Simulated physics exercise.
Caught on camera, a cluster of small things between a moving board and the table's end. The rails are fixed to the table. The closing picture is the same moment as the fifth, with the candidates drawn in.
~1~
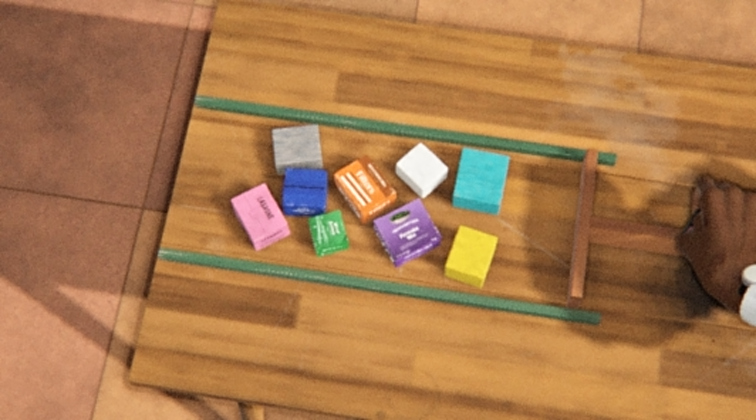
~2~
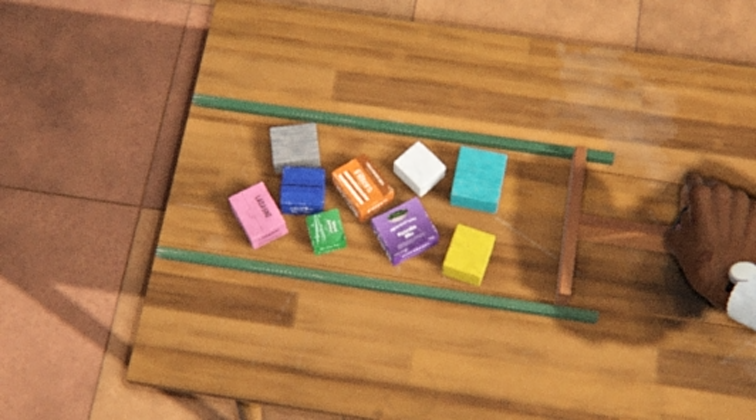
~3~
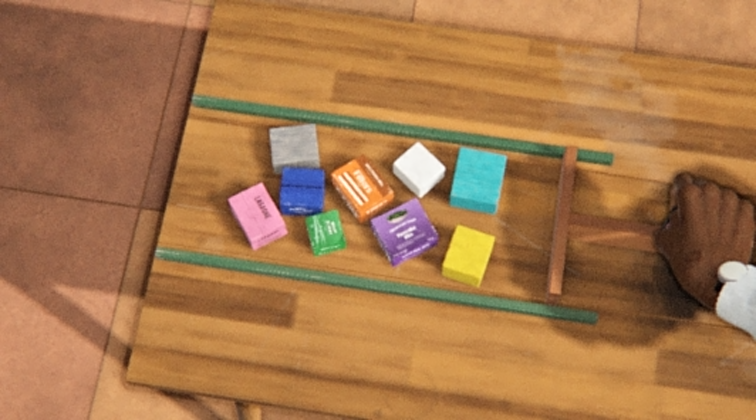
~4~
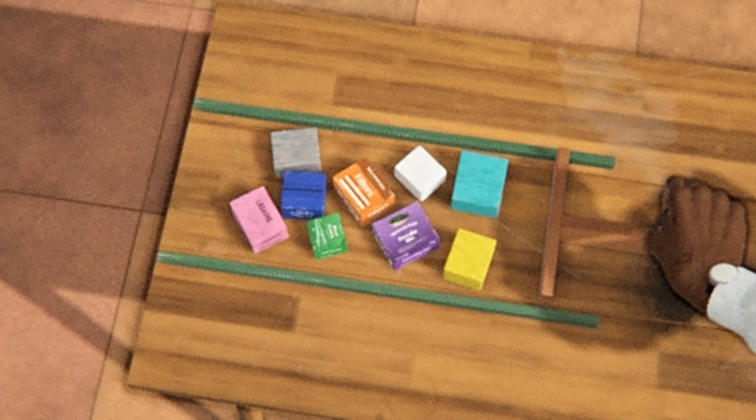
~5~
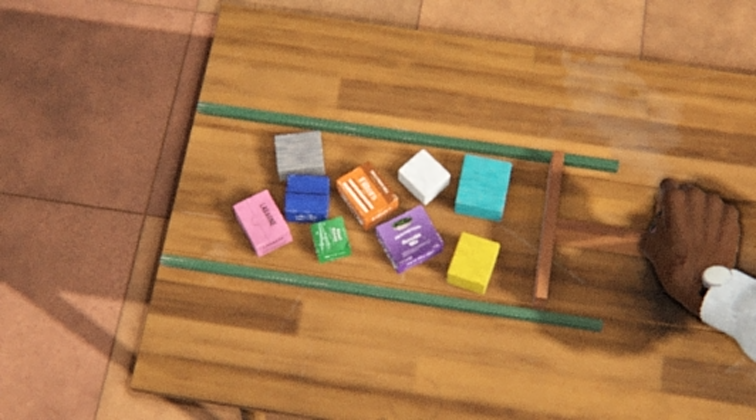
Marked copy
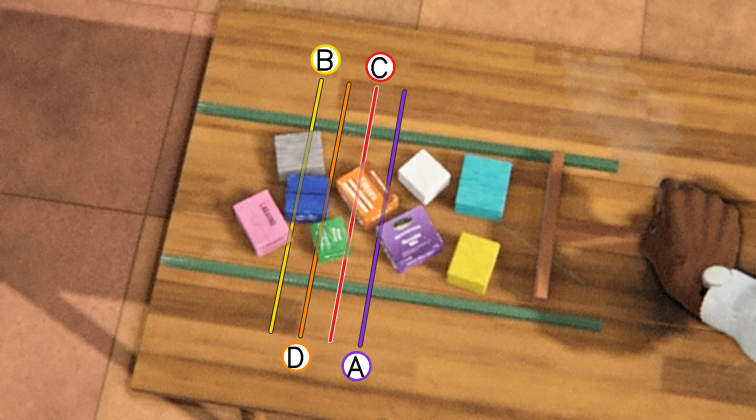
A reddish-brown wooden bar, worked by a dark-skinned hand with a white cuff at the right, slides slowly left between two green strips on a wooden tabletop seen from above. Left of it sit grey, blue, pink, green, orange, purple, white, turquoise and yellow blocks and small boxes, grey uppermost and pink farthest left. The bar never touches them and they keep their places, while the view shifts very slightly.
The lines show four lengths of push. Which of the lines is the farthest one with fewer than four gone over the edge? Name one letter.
At B, and not beyond.
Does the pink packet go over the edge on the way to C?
No.
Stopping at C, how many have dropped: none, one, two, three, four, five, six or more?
The count is none.
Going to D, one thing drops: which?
The pink packet.
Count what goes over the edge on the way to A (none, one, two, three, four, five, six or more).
By then, none.
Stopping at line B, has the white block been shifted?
By then, yes.
On the marked copy, A at (383, 213); B at (297, 201); C at (354, 209); D at (326, 205).
With B. Early on, board (459, 209); green box (325, 241); yellow block (426, 258).
Further on, board (369, 196); pink packet (202, 228); blue box (238, 200).
At the end, board (300, 186); pink packet over the edge; blue box over the edge; two fallen.
As for the rest, A is within the limit but short; C is within the limit but short; D is within the limit but short.
